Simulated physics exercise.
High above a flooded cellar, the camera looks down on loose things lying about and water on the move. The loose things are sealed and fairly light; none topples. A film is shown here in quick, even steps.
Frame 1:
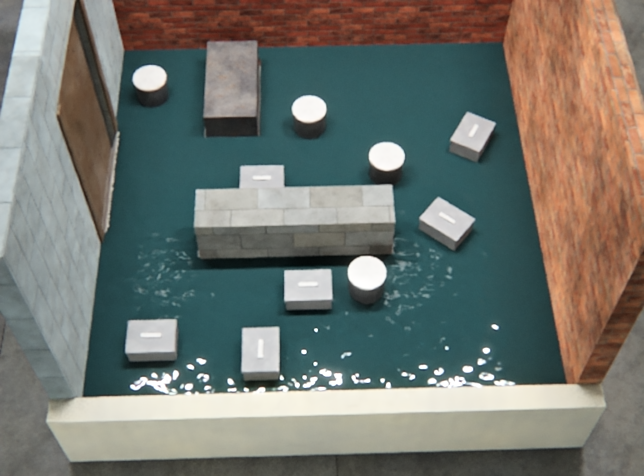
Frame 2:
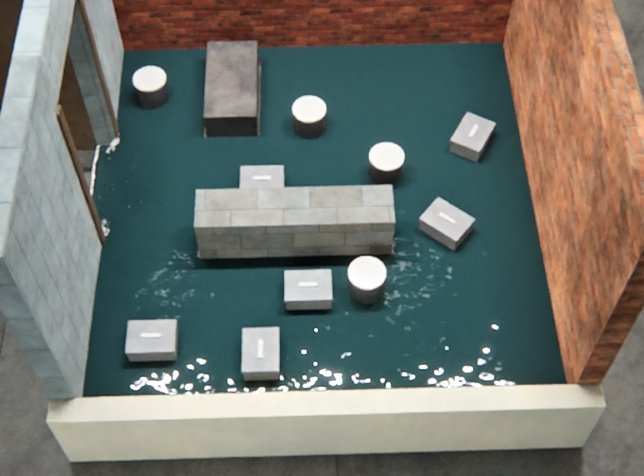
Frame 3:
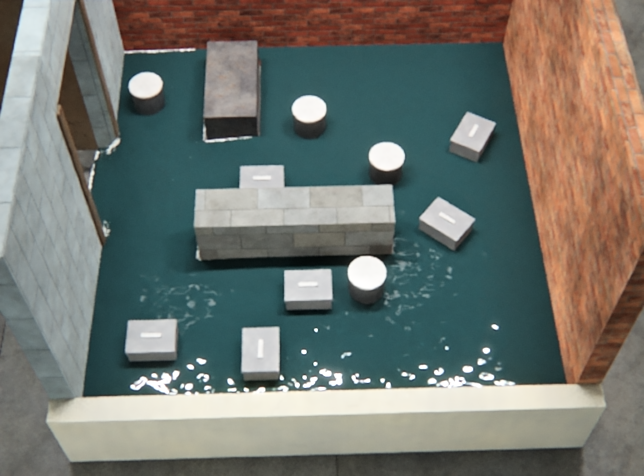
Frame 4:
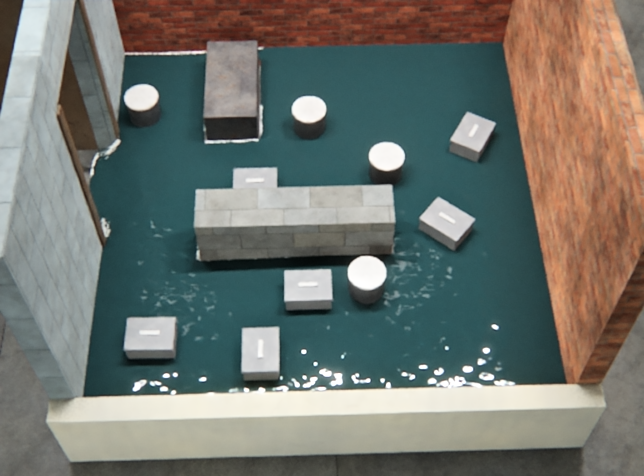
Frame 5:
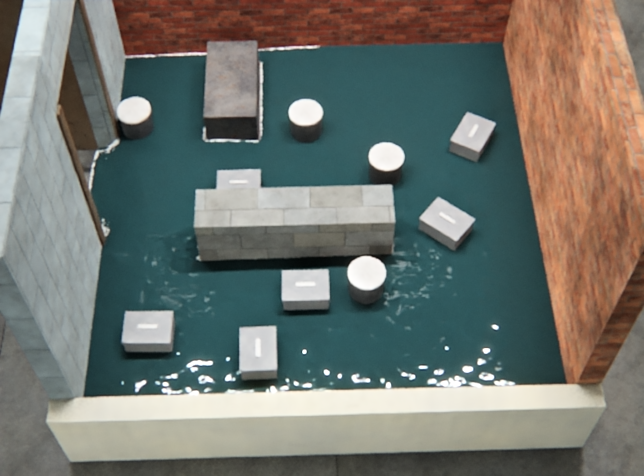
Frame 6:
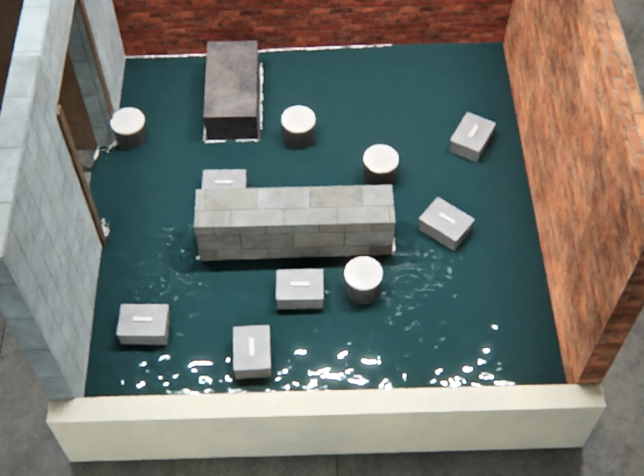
A gap opens in the left wall and floating blocks and drums drift toward it.
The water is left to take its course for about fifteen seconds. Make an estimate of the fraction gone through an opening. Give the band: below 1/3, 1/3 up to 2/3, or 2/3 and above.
The share is two thirds or higher.
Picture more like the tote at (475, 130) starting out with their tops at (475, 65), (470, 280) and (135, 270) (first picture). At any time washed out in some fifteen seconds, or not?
Outcomes in turn are not expelled, not expelled, expelled.
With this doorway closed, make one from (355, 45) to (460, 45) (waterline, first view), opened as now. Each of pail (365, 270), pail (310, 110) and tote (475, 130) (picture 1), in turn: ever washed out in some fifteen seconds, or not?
Lab log - 1: Escaped; 2: Escaped; 3: Escaped.
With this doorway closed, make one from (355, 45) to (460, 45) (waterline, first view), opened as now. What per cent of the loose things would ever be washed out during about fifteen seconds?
Share: Near 60 %.
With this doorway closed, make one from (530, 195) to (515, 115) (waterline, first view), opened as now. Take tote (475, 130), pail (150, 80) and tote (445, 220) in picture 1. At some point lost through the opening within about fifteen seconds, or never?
Taking them in turn, the first is flushed away, the second is held back and the third is flushed away.
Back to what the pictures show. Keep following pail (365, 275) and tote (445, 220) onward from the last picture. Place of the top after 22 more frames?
(252, 273) and (269, 203), roughly.
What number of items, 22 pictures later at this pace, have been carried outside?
That comes to 6.
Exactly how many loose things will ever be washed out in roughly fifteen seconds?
That gives 7.
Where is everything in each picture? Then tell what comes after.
The first frame shows a pail at (149, 78), afloat; a tote at (262, 179) floats; 0 of 10 have shifted.
The second frame shows a pail at (149, 78) floats; a tote at (262, 179) floats; 0 of 10 have shifted.
The third frame shows a pail at (145, 85) floats, close to its start; a tote at (262, 179) floats; 1 of 10 have shifted.
The fourth frame shows a pail at (141, 97) floats, close to its start; a tote at (255, 181) floats, close to its start; 2 of 10 have shifted.
The fifth frame shows a pail at (134, 110) floats, a stride from its start; a tote at (238, 183) floats, close to its start; 3 of 10 have shifted.
The sixth frame shows a pail at (127, 120), afloat, a stride from its start; a tote at (224, 183) floats, a stride from its start; 7 of 10 have shifted.
A moment on, 1 of 10 are out; 9 afloat.
Next, 4 of 10 are out; 6 afloat.
Later, 6 of 10 are out; 4 afloat.
In the end, 7 of 10 are out; 3 afloat.
